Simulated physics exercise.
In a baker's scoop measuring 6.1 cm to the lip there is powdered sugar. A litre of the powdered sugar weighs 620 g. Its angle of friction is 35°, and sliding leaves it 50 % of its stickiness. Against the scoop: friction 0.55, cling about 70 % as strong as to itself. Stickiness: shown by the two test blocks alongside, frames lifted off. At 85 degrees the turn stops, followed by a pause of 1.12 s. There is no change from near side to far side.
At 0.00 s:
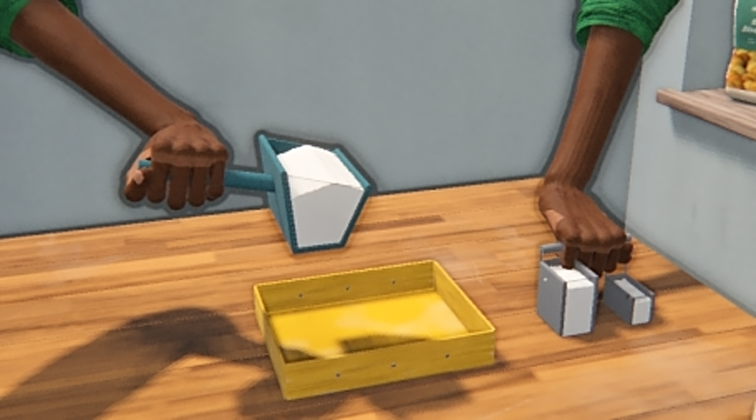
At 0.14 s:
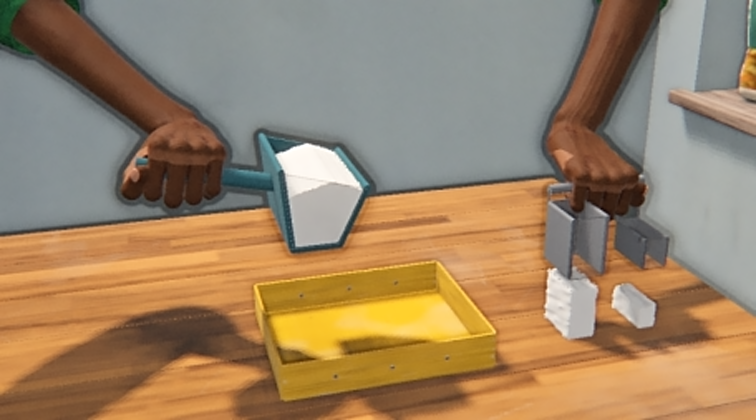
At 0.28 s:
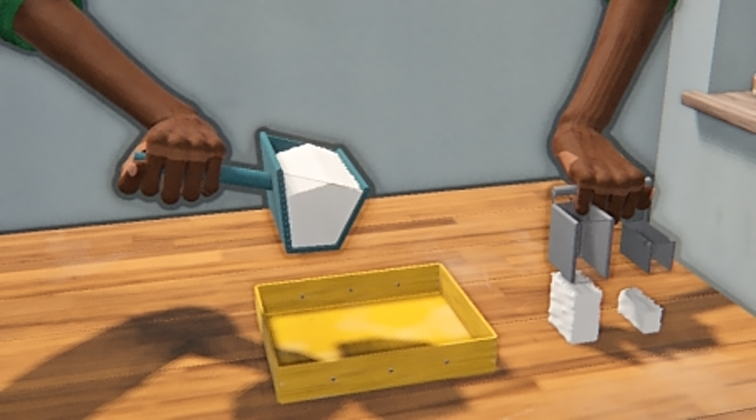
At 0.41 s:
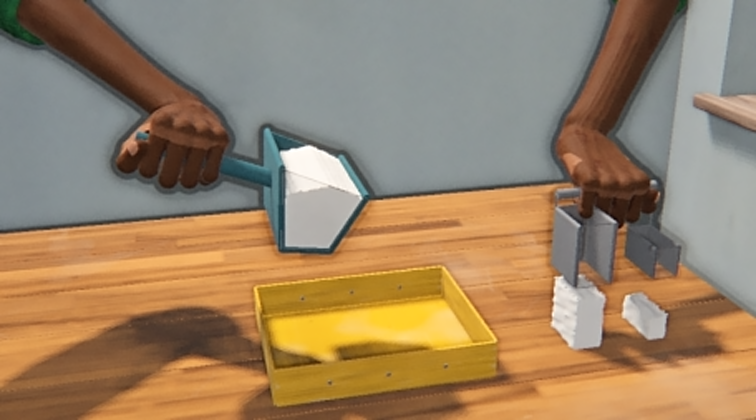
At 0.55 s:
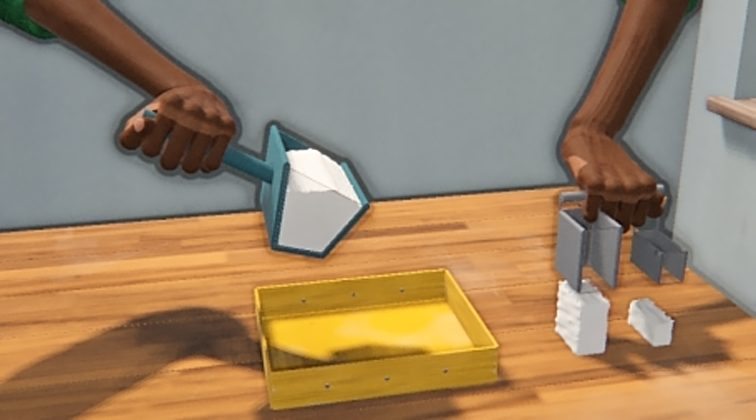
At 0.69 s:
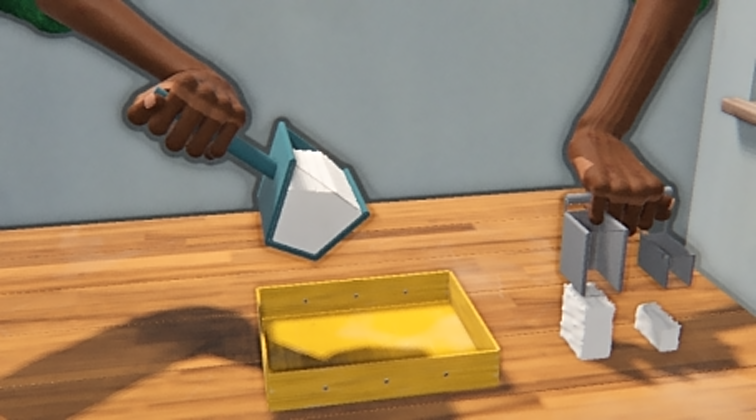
Right hand lifting grey moulds off two white blocks, then left hand tilting a scoop of white powder near a yellow tray.
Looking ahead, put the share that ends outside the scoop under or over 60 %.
The figure stays short of 60 in a hundred.
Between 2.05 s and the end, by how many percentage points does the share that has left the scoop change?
I'd say it moves by near 0 in a hundred.
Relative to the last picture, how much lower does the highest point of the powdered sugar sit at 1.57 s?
Measured change: About 0.0 cm.
By 1.09 s, the scoop is at 47 degrees and 0 % has left it.
By 1.57 s, the scoop is at 74 degrees and 0 % has left it.
By 2.05 s, the scoop is at 85 degrees and 0 % has left it.
By 2.52 s, the scoop is at 85 degrees and 0 % has left it.
By 2.63 s, at the end, the scoop is at 85 degrees and 0 % has left it.
